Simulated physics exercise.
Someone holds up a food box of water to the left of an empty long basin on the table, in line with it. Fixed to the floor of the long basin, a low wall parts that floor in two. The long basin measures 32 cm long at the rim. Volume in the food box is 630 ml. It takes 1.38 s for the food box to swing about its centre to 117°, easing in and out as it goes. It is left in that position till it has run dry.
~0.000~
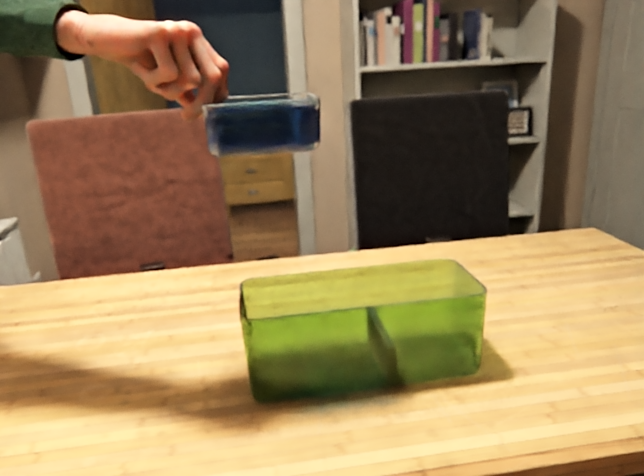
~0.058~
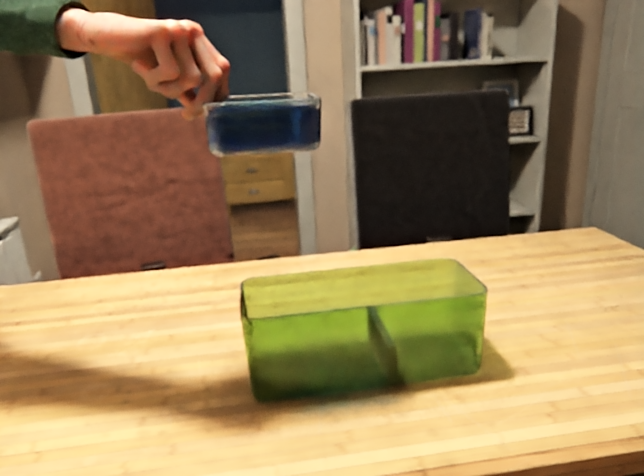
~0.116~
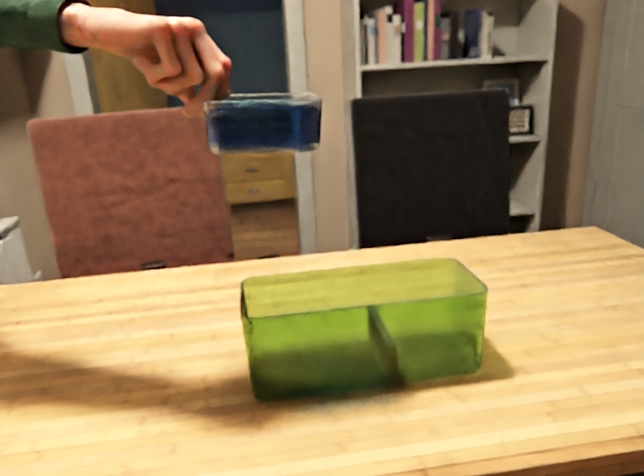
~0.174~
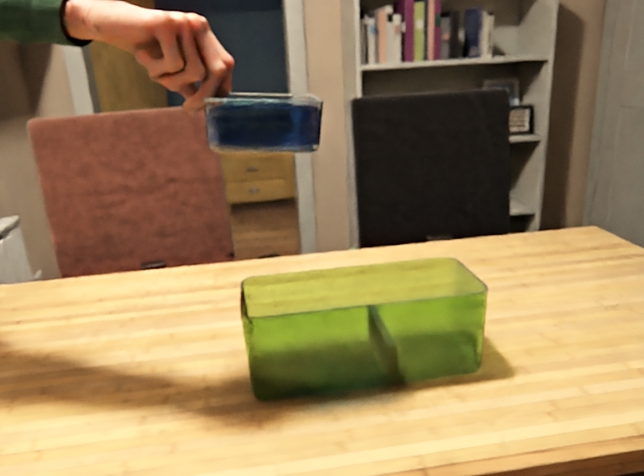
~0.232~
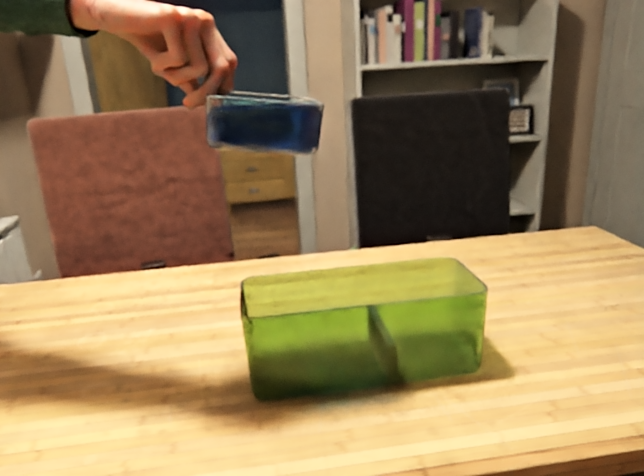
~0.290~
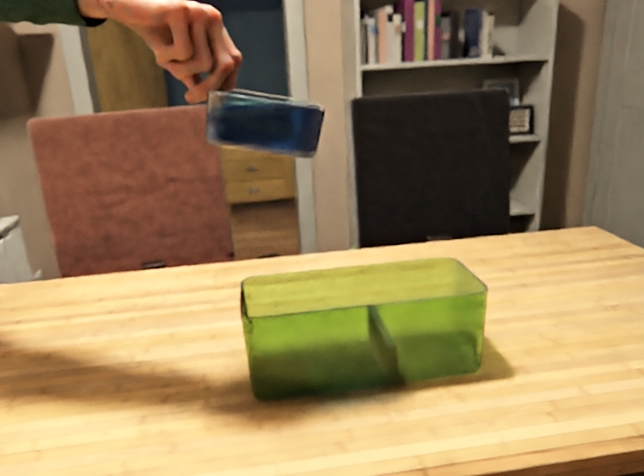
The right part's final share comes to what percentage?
It comes to roughly 58 %.
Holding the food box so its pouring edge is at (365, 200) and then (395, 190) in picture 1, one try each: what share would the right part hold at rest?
75 per cent first, 85 per cent second.
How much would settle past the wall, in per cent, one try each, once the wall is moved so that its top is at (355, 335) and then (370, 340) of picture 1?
One try each: Around 70 percent and then around 60 percent.
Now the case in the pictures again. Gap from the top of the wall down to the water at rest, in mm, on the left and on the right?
Near 46 mm for the left and near 32 mm for the right.
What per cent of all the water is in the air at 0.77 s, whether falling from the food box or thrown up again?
Near 50 per cent at that time.
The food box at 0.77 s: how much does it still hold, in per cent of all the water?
Still held: Roughly 28 % of the total.
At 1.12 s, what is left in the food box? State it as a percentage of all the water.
Some 3 per cent.
Then, 0.77 s in, the tilt is 69° and 29 per cent is still to pour, 4 is left of the wall and 17 right of it.
Then, 1.12 s in, the tilt is 107° and 3 per cent is still to pour, 22 is left of the wall and 58 right of it.
Then, 1.48 s in, the tilt is 117° and 0 per cent is still to pour, 33 is left of the wall and 58 right of it.
Then, 1.88 s in, the tilt is 117° and 0 per cent is still to pour, 33 is left of the wall and 58 right of it.
Finally, 33 per cent lies left of the wall, 58 right of it and 9 outside.
